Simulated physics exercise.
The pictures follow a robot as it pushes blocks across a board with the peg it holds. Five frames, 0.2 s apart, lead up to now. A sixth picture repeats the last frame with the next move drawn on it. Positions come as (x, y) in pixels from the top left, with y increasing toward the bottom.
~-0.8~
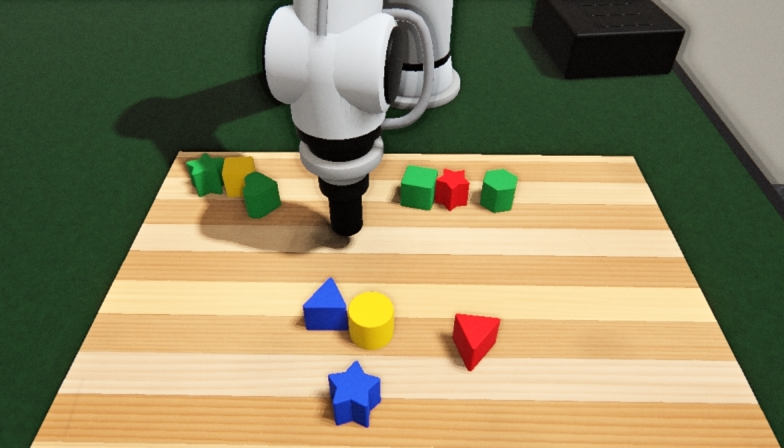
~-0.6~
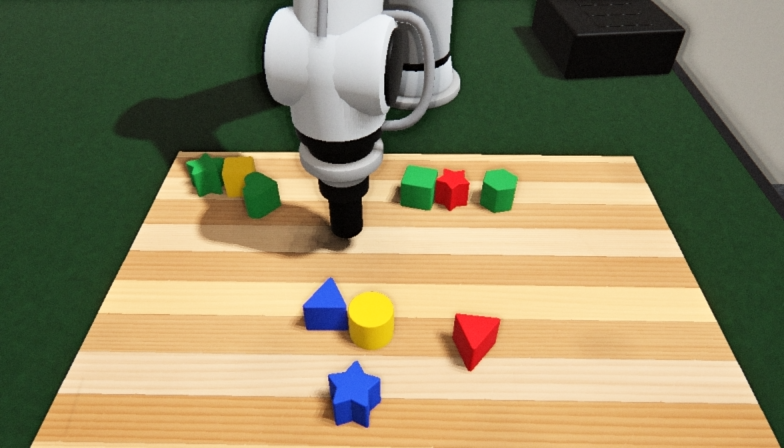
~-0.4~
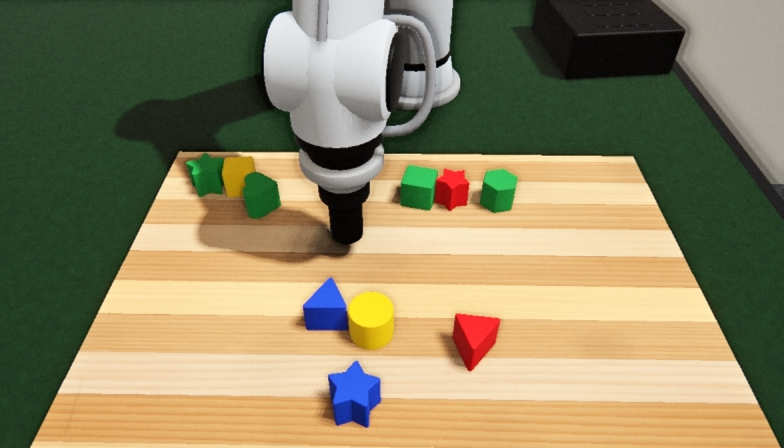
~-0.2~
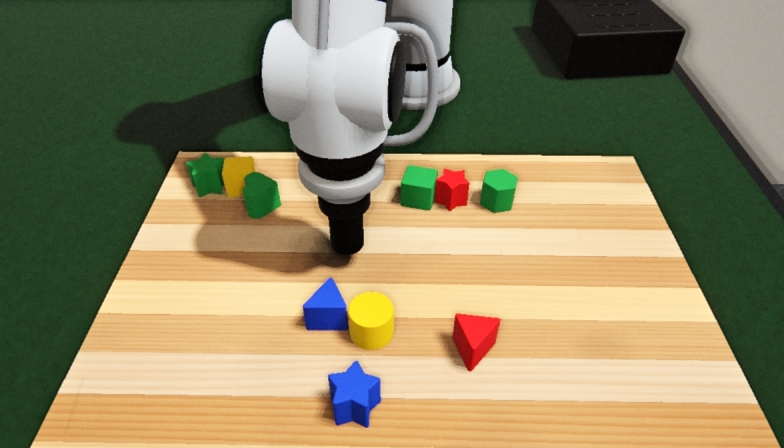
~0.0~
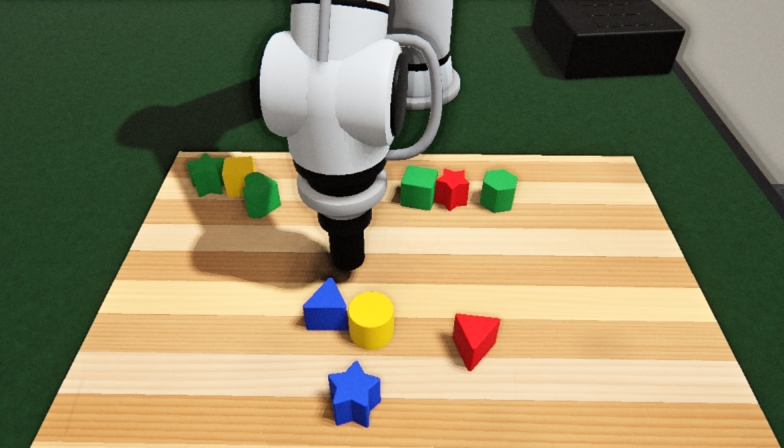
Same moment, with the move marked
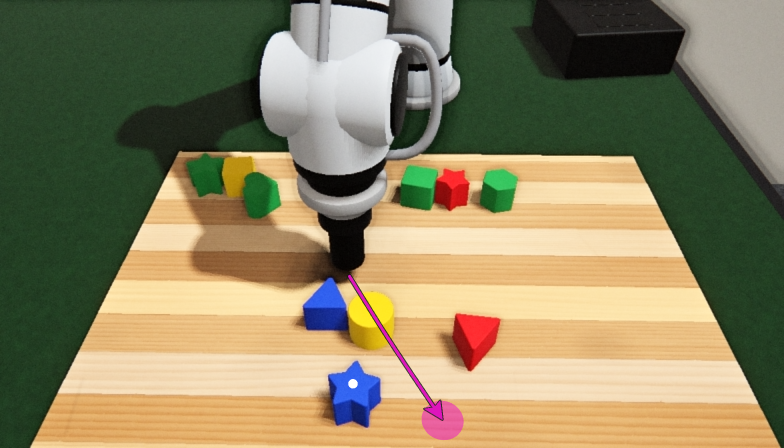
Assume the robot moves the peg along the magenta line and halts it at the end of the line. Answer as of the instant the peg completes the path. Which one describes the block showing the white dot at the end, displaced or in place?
Answer: Moved.
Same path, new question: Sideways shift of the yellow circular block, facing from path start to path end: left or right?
The answer is right: Facing from the path's start to its end, that's where the yellow circular block shifts.
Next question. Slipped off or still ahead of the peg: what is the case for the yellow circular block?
Slid away.
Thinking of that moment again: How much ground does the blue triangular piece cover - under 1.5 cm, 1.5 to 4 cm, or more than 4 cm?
It ends under 1.5 cm away.
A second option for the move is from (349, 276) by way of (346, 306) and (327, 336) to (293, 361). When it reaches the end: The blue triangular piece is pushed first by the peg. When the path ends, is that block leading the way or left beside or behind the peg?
Looking at the end of the path, the blue triangular piece is still being driven ahead.
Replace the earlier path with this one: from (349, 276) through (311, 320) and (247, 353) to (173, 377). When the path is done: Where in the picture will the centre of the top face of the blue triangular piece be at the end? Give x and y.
It should be at about (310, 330).
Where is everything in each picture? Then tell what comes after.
In the first picture, peg tip at (347, 227); block tops, blue triangular piece at (326, 296); blue star at (353, 384); yellow circular block at (371, 308).
In the second picture, peg at (347, 229); blocks unchanged.
In the third picture, peg at (347, 235); blocks unchanged.
In the fourth picture, peg at (348, 245); blocks unchanged.
In the fifth picture, peg at (348, 260); blue triangular piece at (326, 296); blue star at (353, 384); yellow circular block at (371, 308).
Path on the board, in a line from (349, 276) to (443, 420); the dot is on the blue star.
What follows on the original path. One third of the way, peg at (375, 302); yellow circular block at (377, 328).
Two thirds of the way, peg at (406, 349); blue star at (345, 394), turned 25° clockwise; yellow circular block at (388, 378).
At the end, peg at (444, 405); blue triangular piece in place; blue star at (342, 397), turned 40° clockwise; yellow circular block at (394, 404).
